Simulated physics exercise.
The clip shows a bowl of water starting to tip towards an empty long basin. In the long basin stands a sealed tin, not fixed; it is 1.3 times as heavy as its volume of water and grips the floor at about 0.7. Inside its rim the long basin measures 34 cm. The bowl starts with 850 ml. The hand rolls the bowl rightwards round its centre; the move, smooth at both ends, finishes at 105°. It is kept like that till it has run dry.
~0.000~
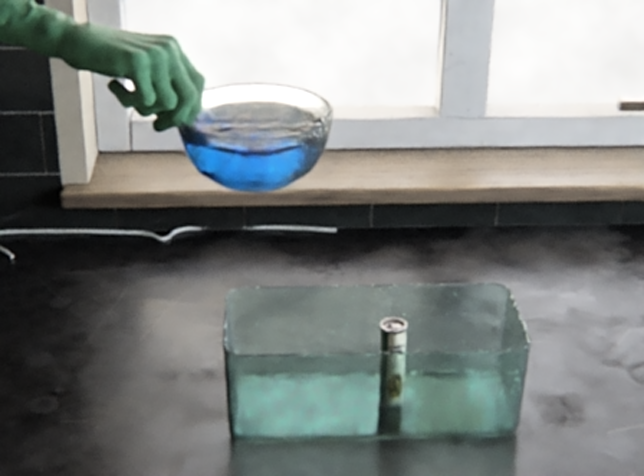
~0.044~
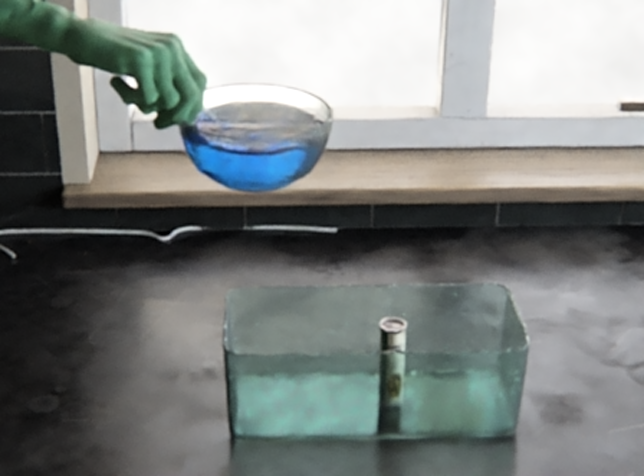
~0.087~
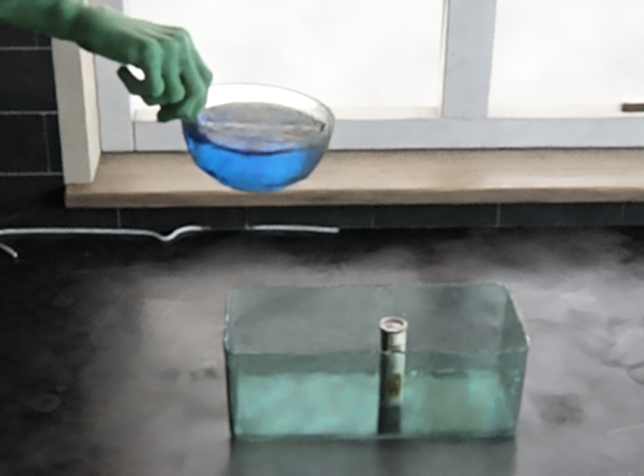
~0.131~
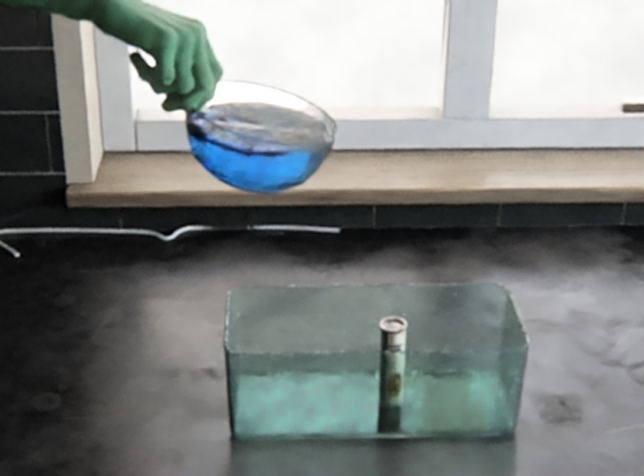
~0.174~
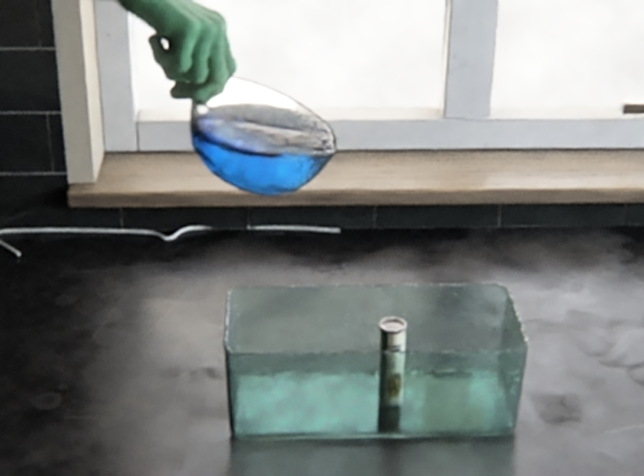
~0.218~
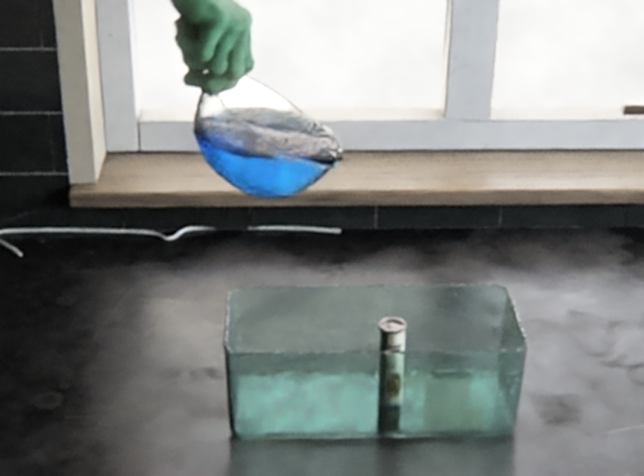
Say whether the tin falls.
It topples.
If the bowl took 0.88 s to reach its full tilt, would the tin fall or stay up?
Then it remains upright.
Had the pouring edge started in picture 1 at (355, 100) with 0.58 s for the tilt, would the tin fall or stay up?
Then it remains upright.
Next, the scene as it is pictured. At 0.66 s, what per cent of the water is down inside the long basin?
About 94 per cent.
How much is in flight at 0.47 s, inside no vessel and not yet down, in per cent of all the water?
Some 70 per cent.
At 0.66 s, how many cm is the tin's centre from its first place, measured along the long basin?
Some 1 cm.
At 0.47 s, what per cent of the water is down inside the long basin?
Some 20 per cent.
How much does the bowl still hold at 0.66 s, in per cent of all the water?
Near 0 in a hundred.
By 0.47 s the tilt is 99° and 11 per cent is still to pour; the tin stands where it began.
By 0.66 s the tilt is 105° and 0 per cent is still to pour; the tin stands 1 cm from where it began.
By 0.85 s the tilt is 105° and 0 per cent is still to pour; the tin leans 18°.
By 1.06 s the tilt is 105° and 0 per cent is still to pour; the tin lies on its side.
At rest the tin lies on its side.
